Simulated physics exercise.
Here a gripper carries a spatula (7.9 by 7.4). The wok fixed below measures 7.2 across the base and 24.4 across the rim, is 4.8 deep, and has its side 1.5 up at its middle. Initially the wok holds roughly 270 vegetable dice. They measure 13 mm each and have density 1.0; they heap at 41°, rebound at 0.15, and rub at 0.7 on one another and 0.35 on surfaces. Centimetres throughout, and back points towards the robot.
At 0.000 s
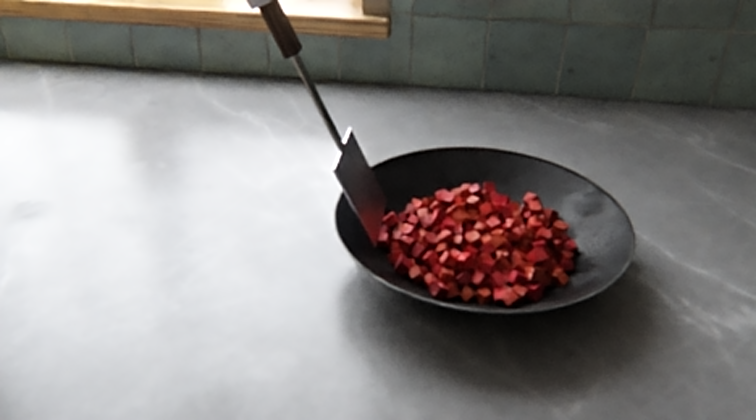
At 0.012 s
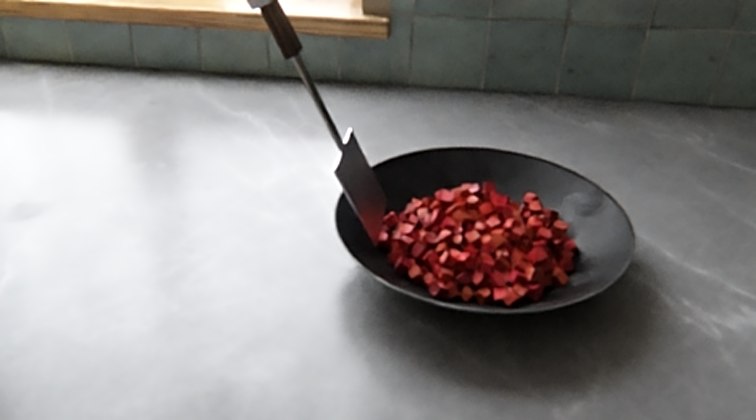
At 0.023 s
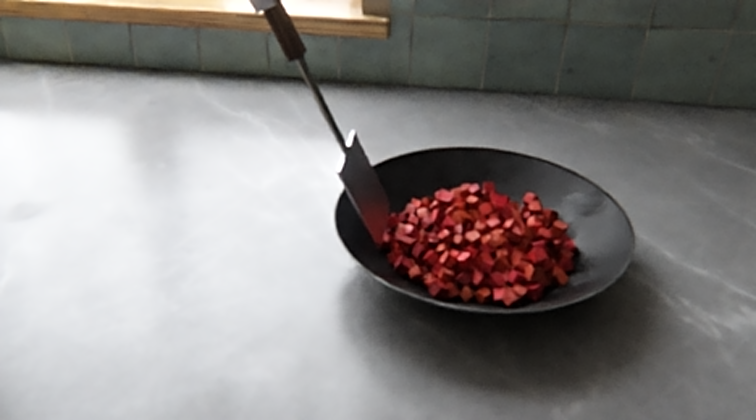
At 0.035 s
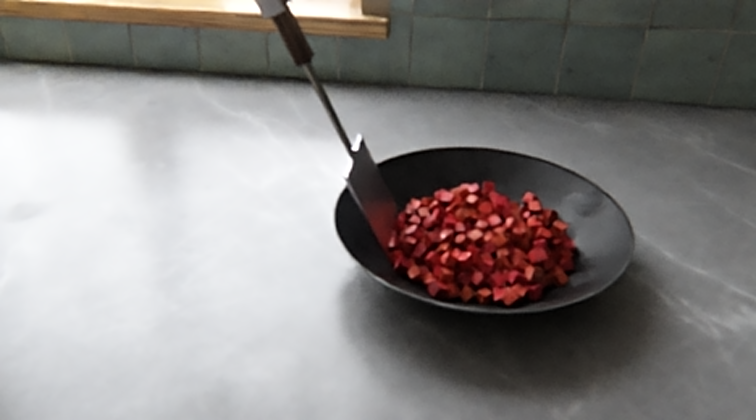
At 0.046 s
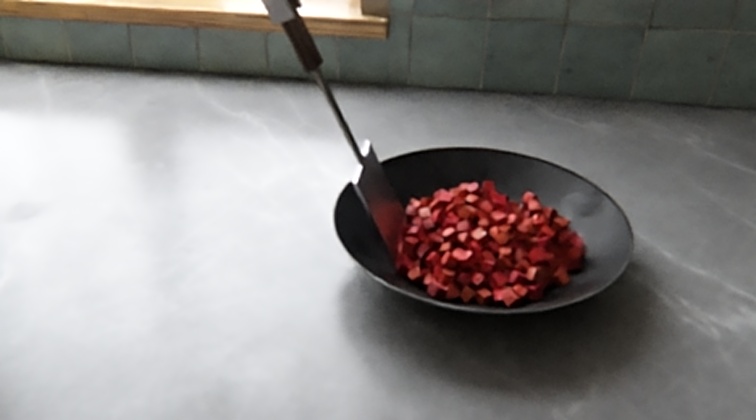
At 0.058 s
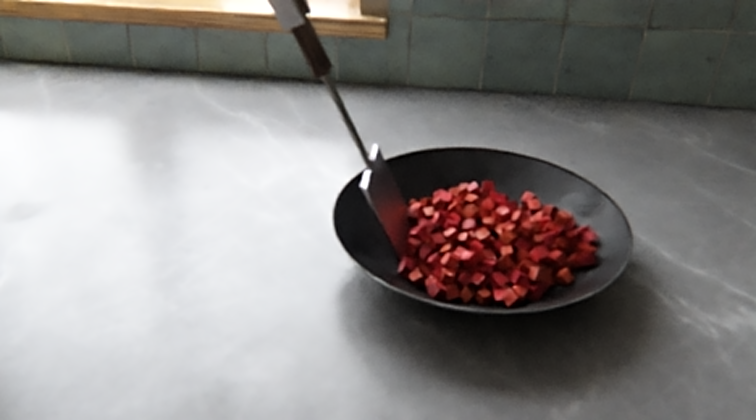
A spatula resting at the left side of a dark wok slid slowly to the right against a heap of small red vegetable dice, nudging the pile slightly rightward across the wok.
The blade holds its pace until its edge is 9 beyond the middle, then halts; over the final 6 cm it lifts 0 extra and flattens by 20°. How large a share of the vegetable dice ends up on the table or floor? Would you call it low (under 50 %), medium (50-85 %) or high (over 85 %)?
I would call it medium.
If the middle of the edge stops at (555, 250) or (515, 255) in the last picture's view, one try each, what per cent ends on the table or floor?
The two tries give near 40 and near 25 in a hundred.
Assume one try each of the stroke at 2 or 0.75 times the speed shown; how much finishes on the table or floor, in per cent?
About 70 and 50 per cent.
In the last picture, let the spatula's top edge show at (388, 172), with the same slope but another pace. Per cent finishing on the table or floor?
Near 65 in a hundred.
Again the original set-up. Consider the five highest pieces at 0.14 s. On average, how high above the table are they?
Somewhere near 7 cm, I'd say.
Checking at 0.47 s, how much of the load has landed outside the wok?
Around 55 percent.
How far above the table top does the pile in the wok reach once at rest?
It reaches roughly 6.0 cm.
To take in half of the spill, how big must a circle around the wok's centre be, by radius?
Estimate: Near 20 cm.
After 0.14 s, sloping 65°, highest piece 7 above the table; 261 in the wok, 5 on the blade or in flight.
After 0.22 s, sloping 59°, highest piece 9 above the table; 226 in the wok, 6 on the table or floor, 34 on the blade or in flight.
After 0.47 s, sloping 45°, highest piece 6 above the table; 150 on the table or floor, 113 in the wok, 3 on the blade or in flight.
After 1.52 s, sloping 45°, highest piece 6 above the table; 153 on the table or floor, 113 in the wok.
In the end, 153 on the table or floor, 113 in the wok. That is 58 % on the table or floor.
